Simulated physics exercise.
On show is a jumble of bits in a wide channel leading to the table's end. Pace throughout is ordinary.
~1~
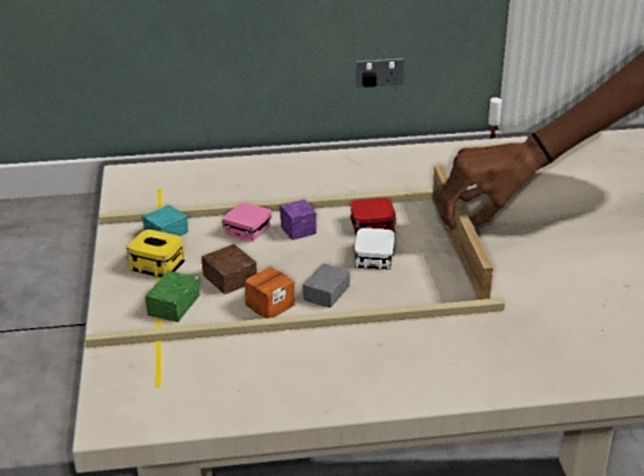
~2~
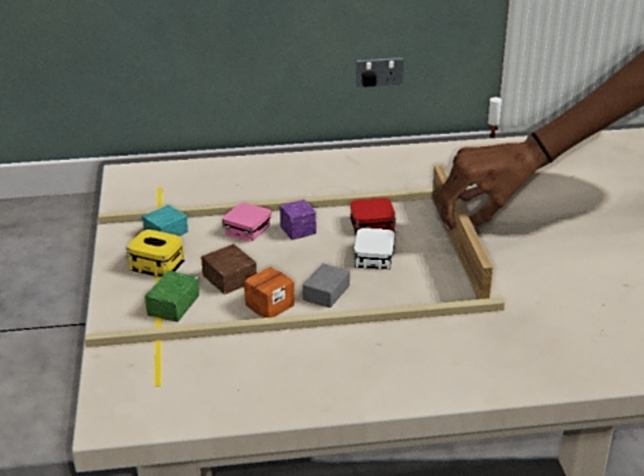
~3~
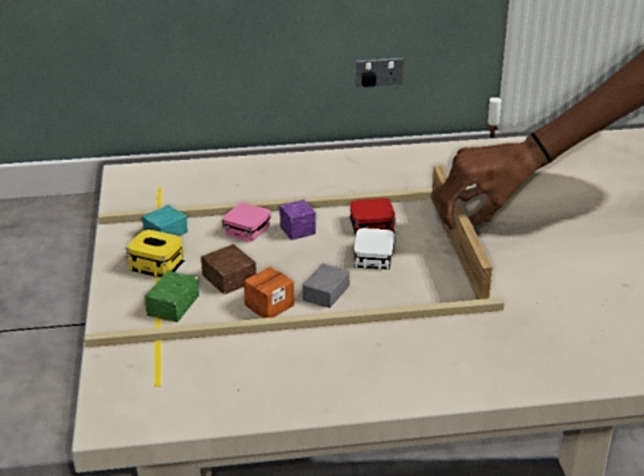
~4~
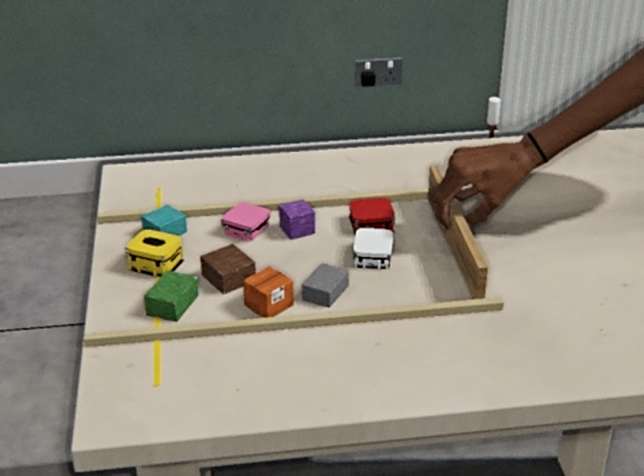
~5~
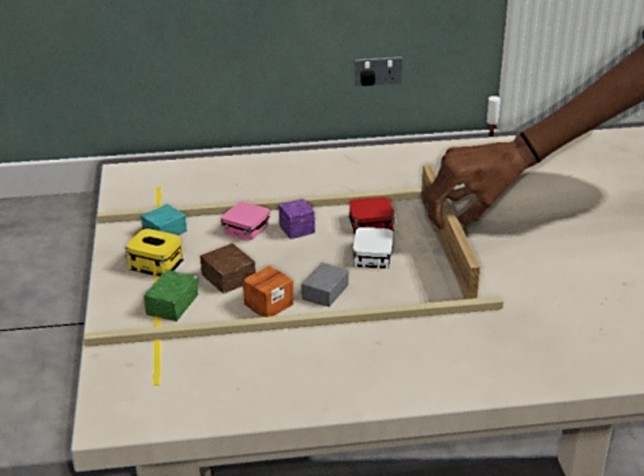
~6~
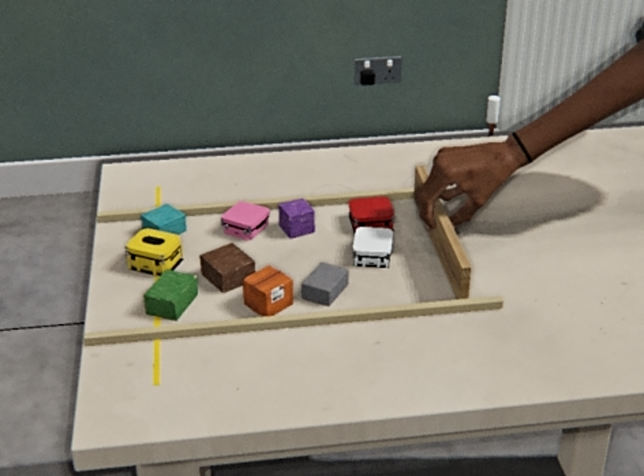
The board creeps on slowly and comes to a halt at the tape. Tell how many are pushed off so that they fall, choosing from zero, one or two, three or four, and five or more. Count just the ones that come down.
The sweep knocks three or four off.
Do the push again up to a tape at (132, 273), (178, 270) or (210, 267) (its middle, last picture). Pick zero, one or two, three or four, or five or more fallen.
Going through the three places in order, the answers are five or more; three or four; either one or two.
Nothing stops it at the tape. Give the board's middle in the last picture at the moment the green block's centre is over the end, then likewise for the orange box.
Near (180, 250) and (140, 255).
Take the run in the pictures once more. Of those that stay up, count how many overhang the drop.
The count is 2.
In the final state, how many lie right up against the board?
Number: 3.
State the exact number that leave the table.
Altogether the count is 4.
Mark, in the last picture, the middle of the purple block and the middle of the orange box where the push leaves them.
You'll see the purple block at (99, 231), with the orange box at (104, 309).
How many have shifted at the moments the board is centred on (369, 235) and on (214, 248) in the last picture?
At the first point the count is 2, at the second it's 10.
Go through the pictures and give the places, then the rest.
In the first frame, yellow case (157, 254); turquoise block (166, 224); green block (173, 296); board (460, 230); tape (159, 273).
In the second frame, turquoise block (165, 224); brown block (229, 269).
In the third frame, green block (172, 296); pink case (247, 223).
In the fourth frame, yellow case (155, 254); board (455, 230).
In the fifth frame, turquoise block (164, 224); white case (373, 248).
In the sixth frame, yellow case (155, 253); turquoise block (164, 223); green block (171, 295); board (440, 230); tape (158, 271).
Early on, none off yet; yellow case at rest near (155, 253); turquoise block at rest near (164, 223); green block at rest near (171, 295).
A while later, none off yet; yellow case at rest near (155, 253); turquoise block travelled about its own width near (143, 224); green block at rest near (171, 295).
Further along, none off yet; yellow case travelled about its own width near (103, 256); turquoise block leaning well over near (74, 240); green block travelled about its own width near (108, 307).
Finally, the number that fall off is three or four; lost, pink case, green block, turquoise block and yellow case.
